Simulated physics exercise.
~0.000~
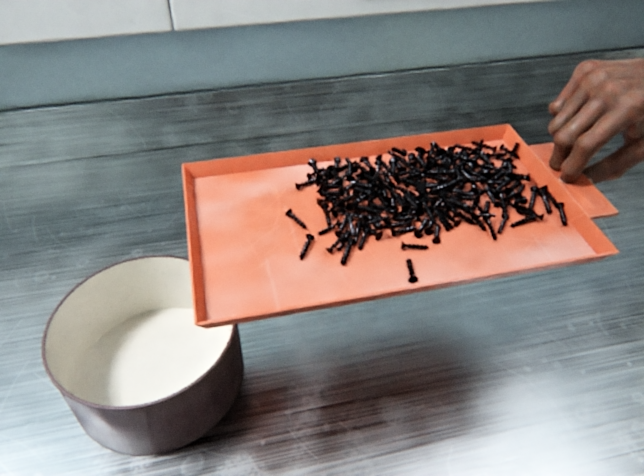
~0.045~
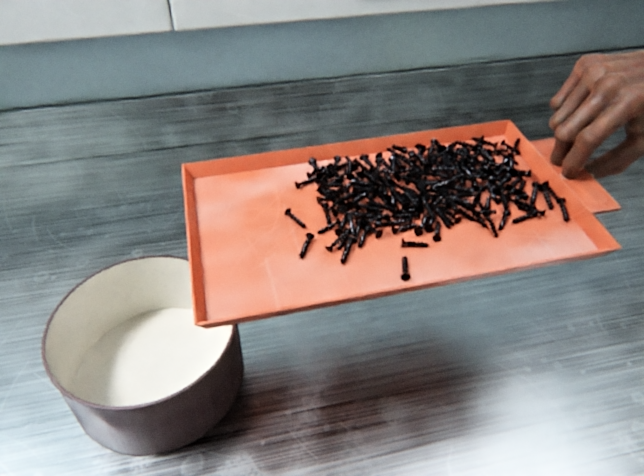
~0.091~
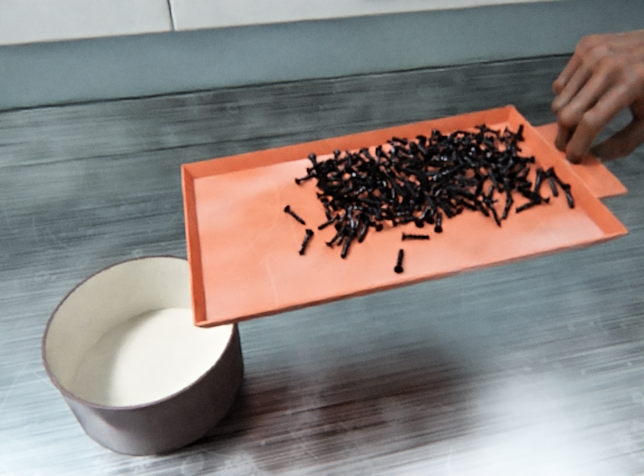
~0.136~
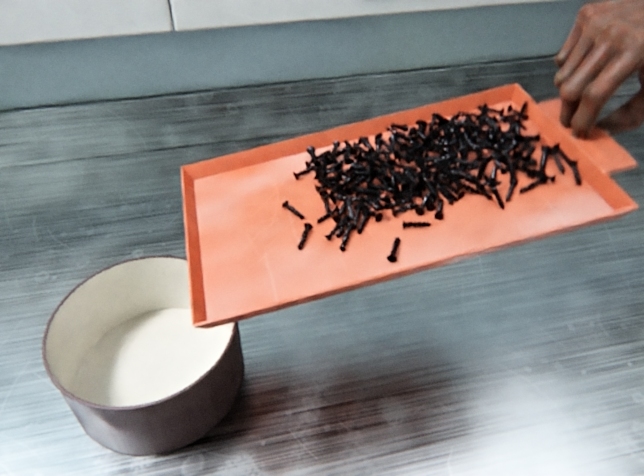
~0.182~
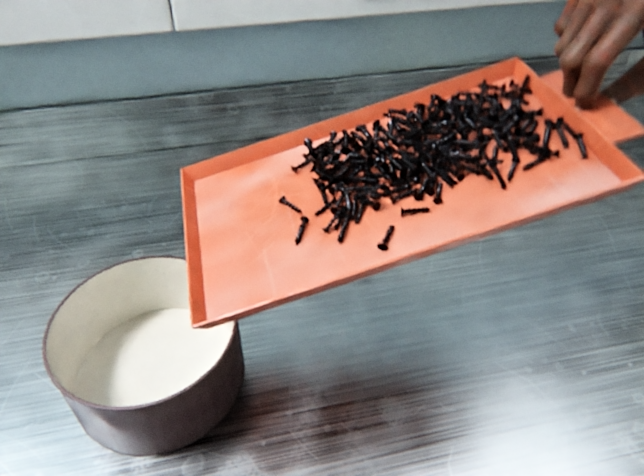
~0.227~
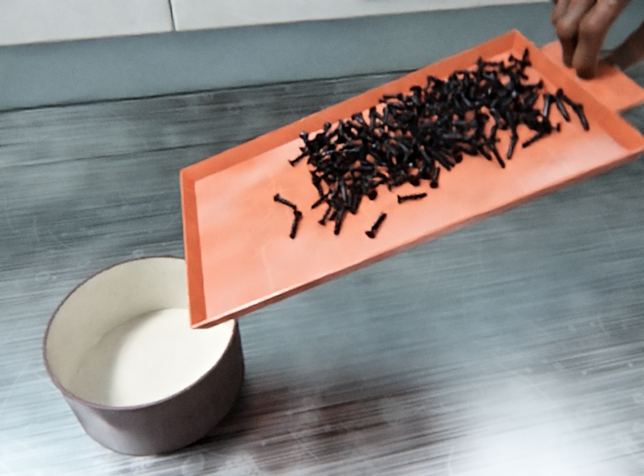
A hand raises the right end of an orange tray of black screws, tilting it leftward.
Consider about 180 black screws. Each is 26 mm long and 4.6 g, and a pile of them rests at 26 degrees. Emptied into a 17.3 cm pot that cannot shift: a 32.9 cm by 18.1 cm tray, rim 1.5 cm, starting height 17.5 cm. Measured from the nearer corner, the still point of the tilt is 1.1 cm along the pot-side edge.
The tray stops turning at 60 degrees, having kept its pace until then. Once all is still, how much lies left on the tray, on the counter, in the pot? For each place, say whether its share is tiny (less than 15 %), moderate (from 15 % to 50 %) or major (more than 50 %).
Shares - left on the tray: Tiny, counter: Moderate, pot: Major.
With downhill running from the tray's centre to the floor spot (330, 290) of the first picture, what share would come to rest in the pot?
I'd estimate about 0 %.
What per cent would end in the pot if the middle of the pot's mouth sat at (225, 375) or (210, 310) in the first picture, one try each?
Try one: ~ 10 %; try two: ~ 25 %.
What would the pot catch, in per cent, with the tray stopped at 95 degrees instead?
I'd say close to 75 percent.
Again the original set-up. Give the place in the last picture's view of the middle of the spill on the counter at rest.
It comes to rest with its centre close to (87, 295).
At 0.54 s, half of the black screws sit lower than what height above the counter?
The halfway mark sits at about 28 cm.
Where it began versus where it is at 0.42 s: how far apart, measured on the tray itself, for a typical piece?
Roughly 2 cm.
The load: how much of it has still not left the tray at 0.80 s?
About 15 per cent.
After 0.42 s, tilt 41 degrees; the tray holds 100 %, the pot 0 %.
After 0.54 s, tilt 54 degrees; the tray holds 100 %, the pot 0 %.
After 0.80 s, tilt 60 degrees; the tray holds 15 %, the pot 40 %.
By 1.9 s all is still; tray 5 %, counter 25 %, pot 65 %.
